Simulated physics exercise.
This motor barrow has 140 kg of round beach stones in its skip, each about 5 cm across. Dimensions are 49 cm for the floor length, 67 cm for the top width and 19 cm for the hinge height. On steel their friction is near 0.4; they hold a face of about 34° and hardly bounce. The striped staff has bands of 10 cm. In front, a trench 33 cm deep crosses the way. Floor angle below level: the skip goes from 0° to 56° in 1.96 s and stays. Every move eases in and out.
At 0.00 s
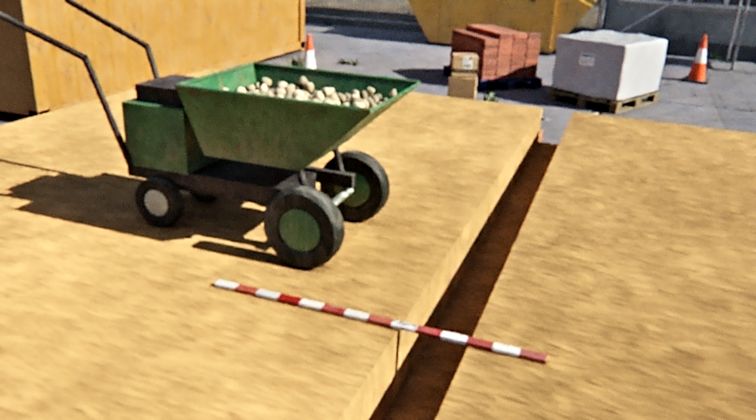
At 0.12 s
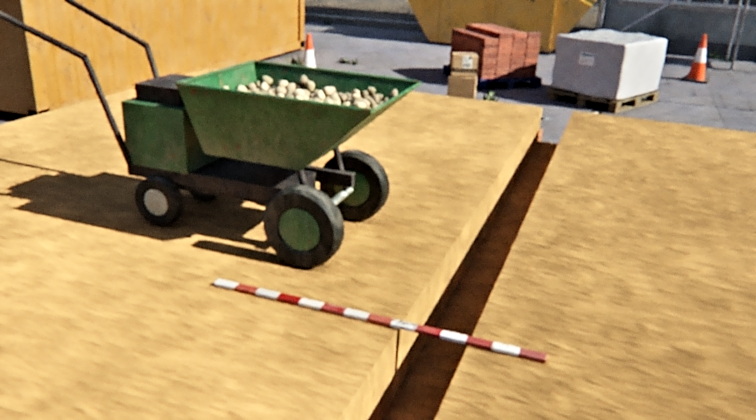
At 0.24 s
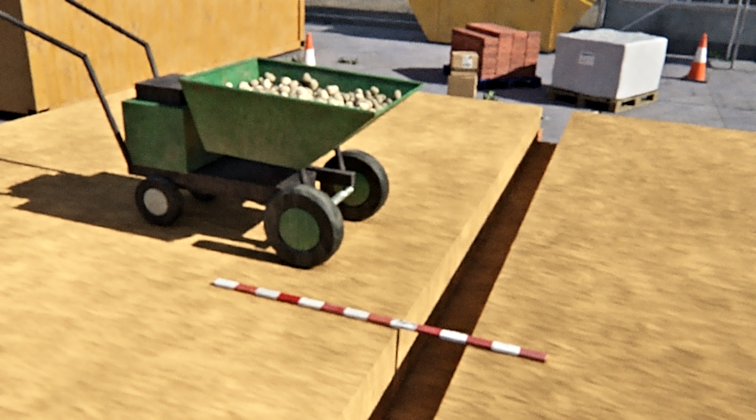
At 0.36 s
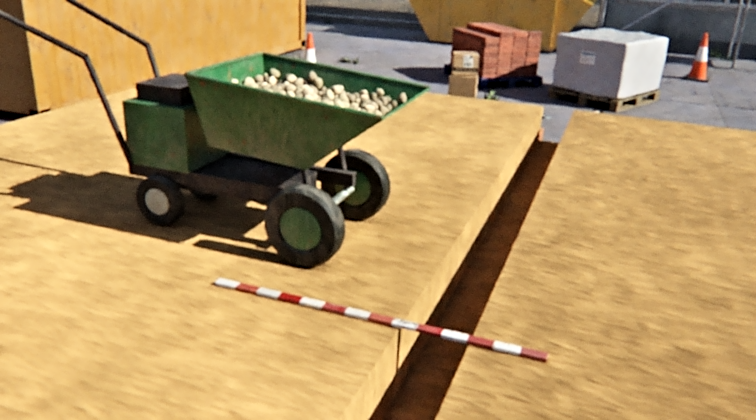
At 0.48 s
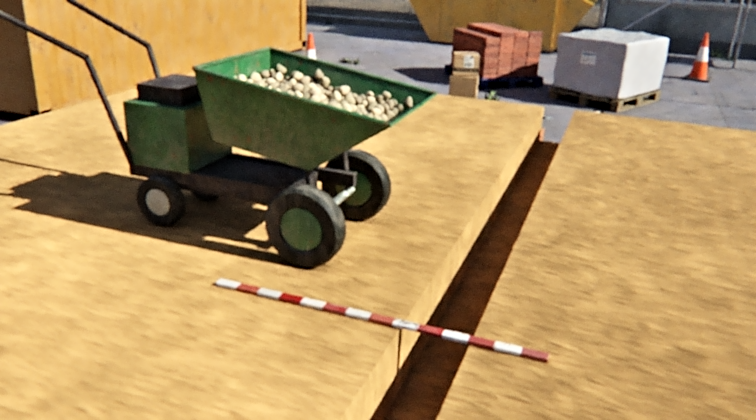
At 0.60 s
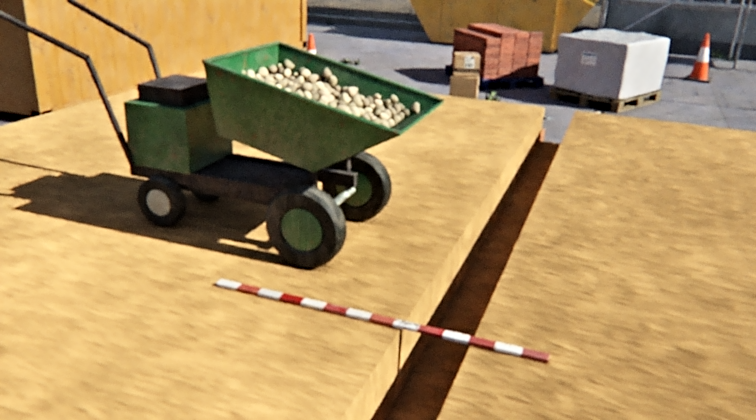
On a sunlit yard of tan slabs split by a dark trench, a green motor barrow loaded with pale, rounded stones stands behind a red-and-white striped staff. Its skip begins level, then slowly tilts, the back rising and the lip dipping to the right, while the stones shift toward the lip.
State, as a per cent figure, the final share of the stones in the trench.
The final share is about 69 per cent.
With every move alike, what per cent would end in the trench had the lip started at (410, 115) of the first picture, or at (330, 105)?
Roughly 30 percent for the first, and 95 percent for the second.
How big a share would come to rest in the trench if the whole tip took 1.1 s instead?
Something close to 60 per cent.
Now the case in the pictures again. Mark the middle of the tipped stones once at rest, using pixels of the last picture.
Roughly (484, 306), I'd say.
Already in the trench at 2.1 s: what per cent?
By that moment, roughly 20 per cent of the load.
After 1.5 s the floor is at 47°; 100 % in the skip; the foremost stones are at (444, 197).
After 2.1 s the floor is at 56°; 66 % in the skip, 20 % in the trench, 14 % past the trench; the foremost stones are at (568, 281).
After 2.4 s the floor is at 56°; 38 % in the skip, 33 % in the trench, 29 % past the trench; the foremost stones are at (645, 300).
After 4.4 s the floor is at 56°; 0 % in the skip, 69 % in the trench, 31 % past the trench; the foremost stones are at (687, 299).
